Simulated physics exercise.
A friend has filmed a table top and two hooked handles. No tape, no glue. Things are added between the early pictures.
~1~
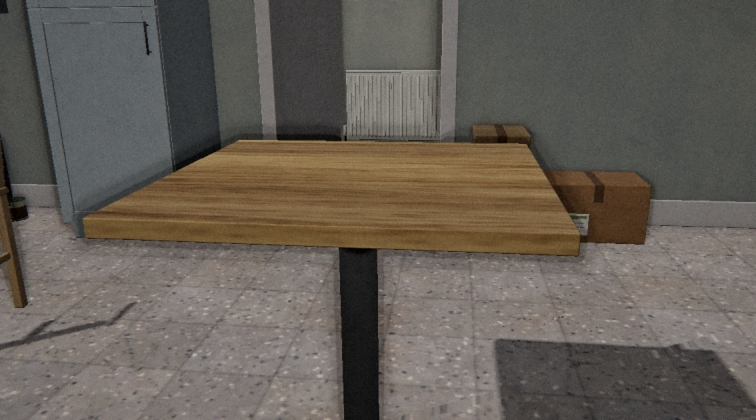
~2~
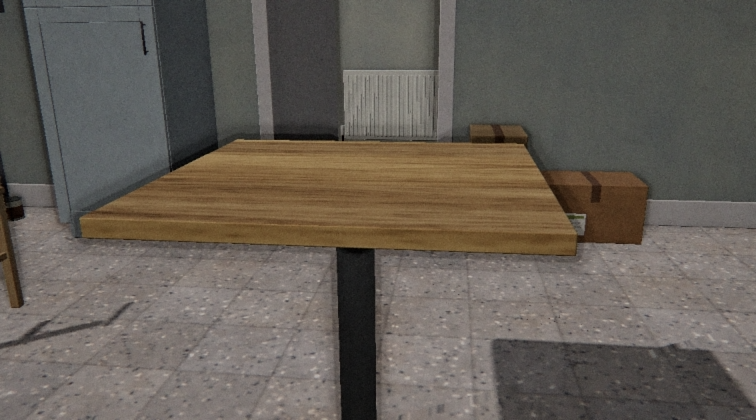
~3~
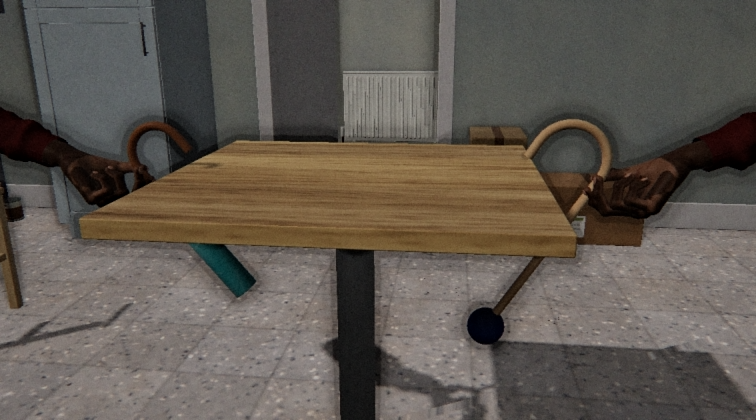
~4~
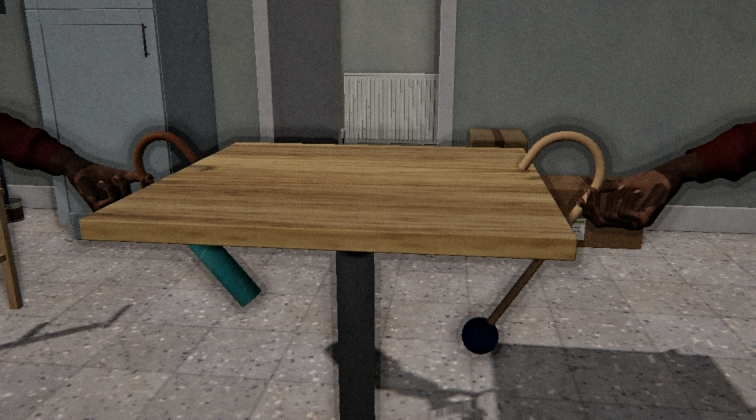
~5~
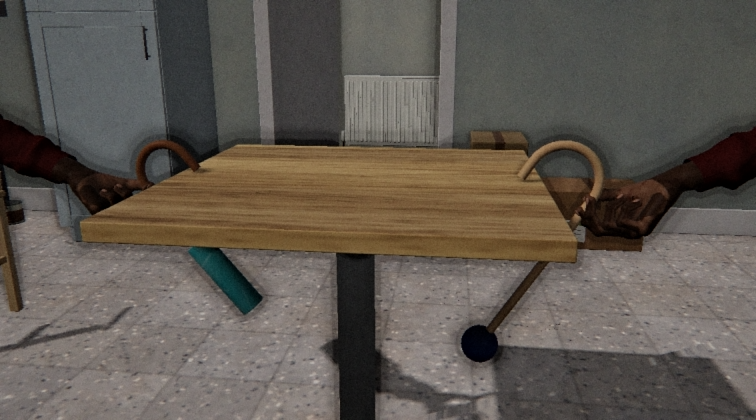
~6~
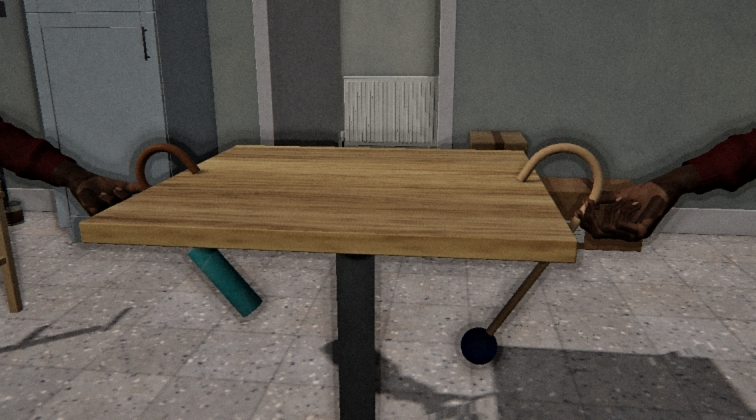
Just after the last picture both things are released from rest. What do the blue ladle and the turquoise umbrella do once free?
Here the blue ladle remains in place, the turquoise umbrella remains in place.
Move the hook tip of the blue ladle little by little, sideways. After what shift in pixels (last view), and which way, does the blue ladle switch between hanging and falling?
About 20 pixels right.
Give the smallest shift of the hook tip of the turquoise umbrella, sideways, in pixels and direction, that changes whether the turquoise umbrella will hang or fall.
A shift of 16 pixels, going left.
Then, 0.28 s past the last view, blue ladle at rest near (517, 256); turquoise umbrella at rest near (206, 228).
Then, 0.64 s past the last view, blue ladle at rest near (519, 256); turquoise umbrella at rest near (205, 228).
Then, 0.88 s past the last view, blue ladle at rest near (517, 256); turquoise umbrella at rest near (207, 228).
Finally, the blue ladle stays hooked on the edge, near (516, 256); the turquoise umbrella stays hooked on the edge, near (207, 228).
